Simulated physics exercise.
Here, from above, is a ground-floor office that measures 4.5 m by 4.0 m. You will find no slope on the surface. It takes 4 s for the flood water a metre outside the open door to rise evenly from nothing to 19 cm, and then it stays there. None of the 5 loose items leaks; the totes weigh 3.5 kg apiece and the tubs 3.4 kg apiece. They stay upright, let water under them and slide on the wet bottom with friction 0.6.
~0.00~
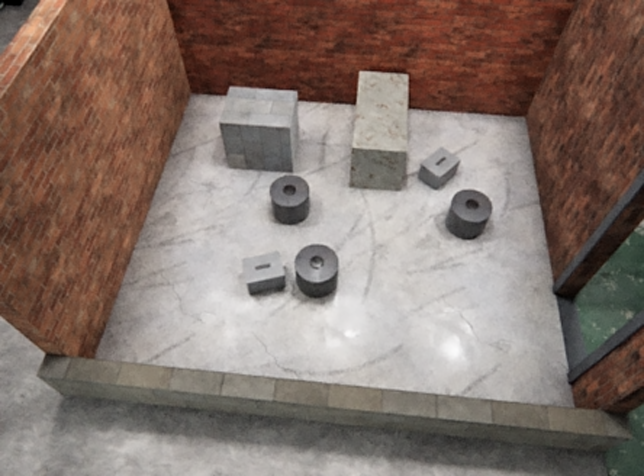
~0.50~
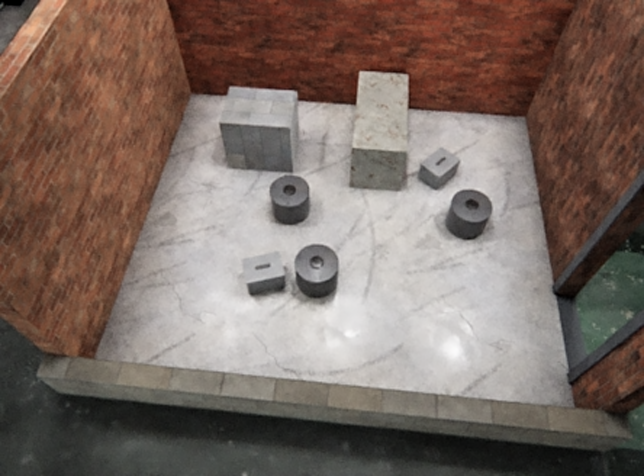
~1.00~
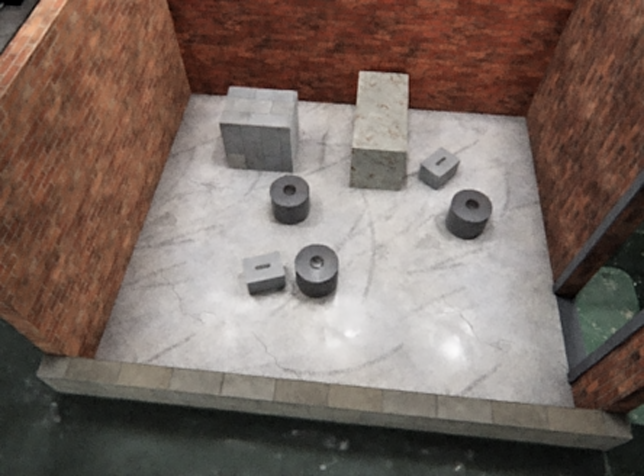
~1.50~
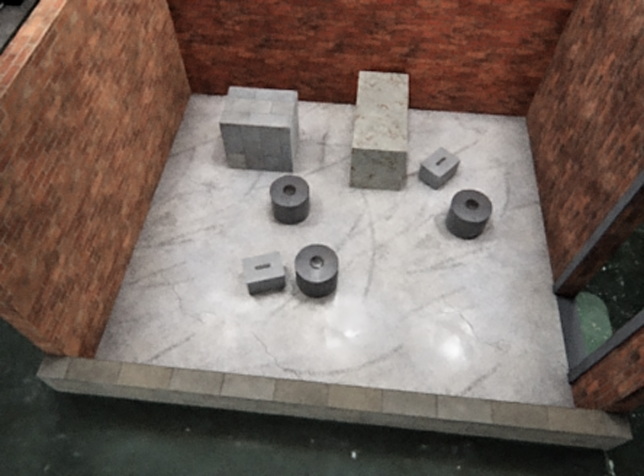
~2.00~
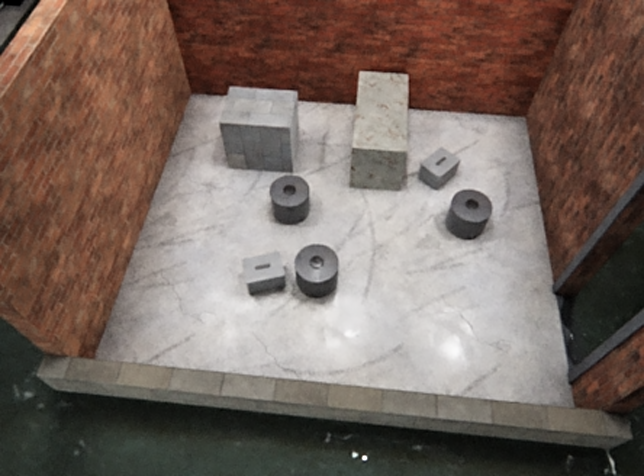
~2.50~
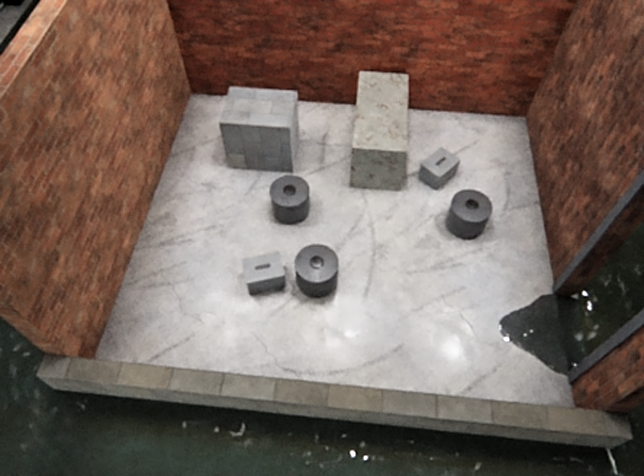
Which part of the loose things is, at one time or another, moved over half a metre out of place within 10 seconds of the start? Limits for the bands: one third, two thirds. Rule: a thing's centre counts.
Some of them shift that far, a third to two thirds.
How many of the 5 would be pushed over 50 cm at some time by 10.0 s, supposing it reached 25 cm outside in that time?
I count 3 of them in that case.
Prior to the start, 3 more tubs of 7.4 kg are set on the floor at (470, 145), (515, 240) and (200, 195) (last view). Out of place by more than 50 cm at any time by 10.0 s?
In order: Not as far; not as far; farther.
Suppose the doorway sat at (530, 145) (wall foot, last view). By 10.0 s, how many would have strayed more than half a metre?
The answer would then be 3.
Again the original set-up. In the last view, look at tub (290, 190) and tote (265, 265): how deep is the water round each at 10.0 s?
About 6 and 8 cm.
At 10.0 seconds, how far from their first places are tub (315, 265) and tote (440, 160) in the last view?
In that order: 250 cm, 0 cm.
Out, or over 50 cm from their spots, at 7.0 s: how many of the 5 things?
The count is 2.
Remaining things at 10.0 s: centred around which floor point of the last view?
Roughly at (301, 167).
After 3.5 s 0 of 5 are over 50 cm from their spots; 0 afloat.
After 4.5 s 0 of 5 are over 50 cm from their spots; 0 afloat.
After 7.0 s 2 of 5 are over 50 cm from their spots; 2 afloat.
After 10.0 s 3 of 5 are over 50 cm from their spots, and 3 have been at some point; 3 afloat.
